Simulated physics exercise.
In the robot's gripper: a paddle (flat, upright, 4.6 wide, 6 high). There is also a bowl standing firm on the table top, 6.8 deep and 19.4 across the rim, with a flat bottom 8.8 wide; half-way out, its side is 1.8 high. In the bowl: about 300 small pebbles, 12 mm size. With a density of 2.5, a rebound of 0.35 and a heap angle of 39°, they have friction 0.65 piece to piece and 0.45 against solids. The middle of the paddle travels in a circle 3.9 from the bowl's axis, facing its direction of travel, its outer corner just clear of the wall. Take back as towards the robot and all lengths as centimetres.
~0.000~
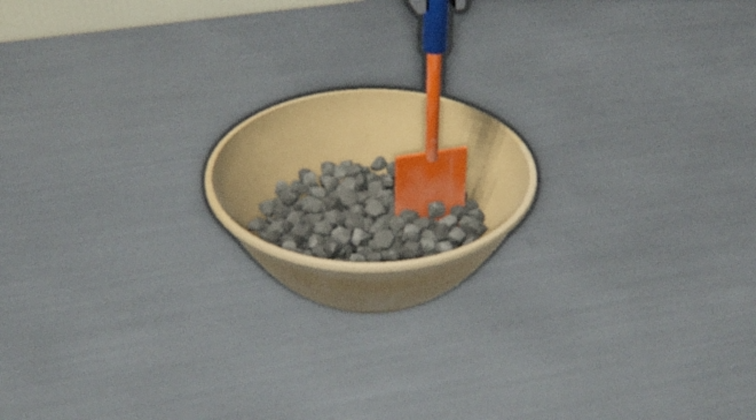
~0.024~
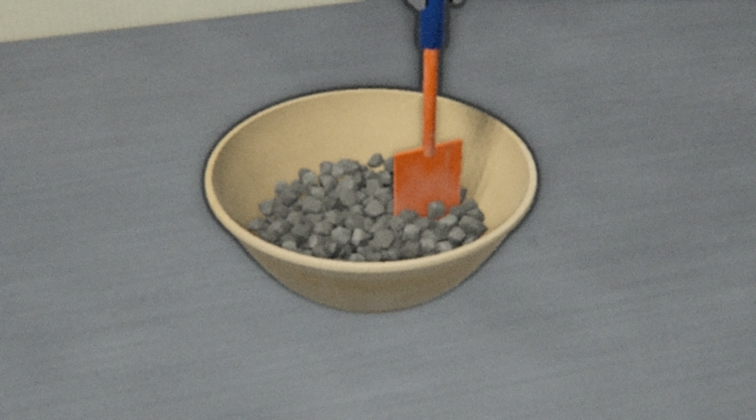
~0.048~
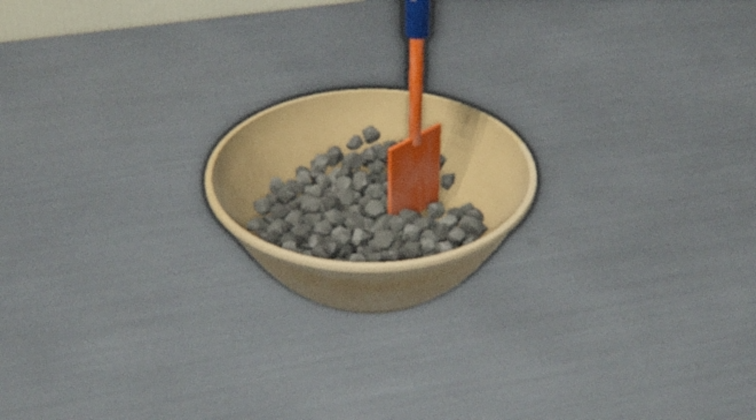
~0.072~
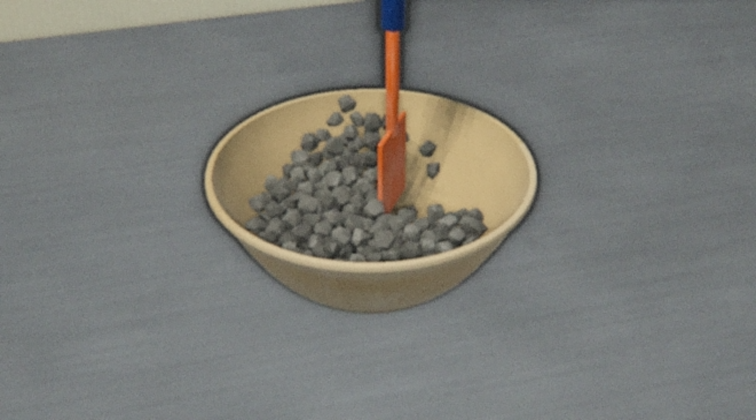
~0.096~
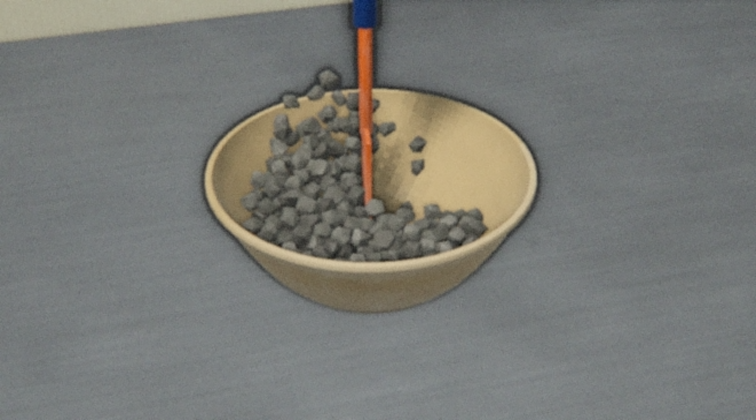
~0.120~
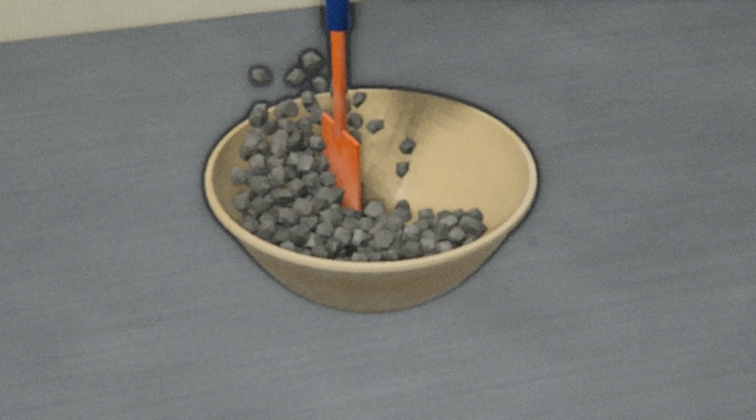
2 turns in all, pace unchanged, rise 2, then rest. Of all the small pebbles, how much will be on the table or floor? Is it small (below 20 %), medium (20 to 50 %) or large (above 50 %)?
It is medium.
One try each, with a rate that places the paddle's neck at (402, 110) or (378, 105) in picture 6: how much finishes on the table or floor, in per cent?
Roughly 5 and 10 percent, in that order.
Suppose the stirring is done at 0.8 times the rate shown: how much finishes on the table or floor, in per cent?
15 %.
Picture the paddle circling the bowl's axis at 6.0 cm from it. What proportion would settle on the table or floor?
That would come to roughly 0 percent.
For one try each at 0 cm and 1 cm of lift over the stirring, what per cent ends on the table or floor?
Some 40 and 30 per cent.
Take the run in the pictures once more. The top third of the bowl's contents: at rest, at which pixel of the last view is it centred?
Near (368, 212).
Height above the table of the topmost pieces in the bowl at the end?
Height: Roughly 5.0 cm.
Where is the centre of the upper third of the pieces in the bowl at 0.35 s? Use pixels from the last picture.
Around pixel (484, 181).
By 0.35 s, 342° round, highest piece 11 above the table; 218 in the bowl, 31 on the table or floor, 46 in flight or on the tool.
By 0.58 s, 220° round, highest piece 8 above the table; 196 in the bowl, 97 on the table or floor, 2 in flight or on the tool.
By 0.89 s, 0° round, highest piece 5 above the table; 196 in the bowl, 99 on the table or floor.
By 1.59 s, 0° round, highest piece 5 above the table; 196 in the bowl, 99 on the table or floor.
Final count, 196 in the bowl, 99 on the table or floor. That is 34 % on the table or floor.
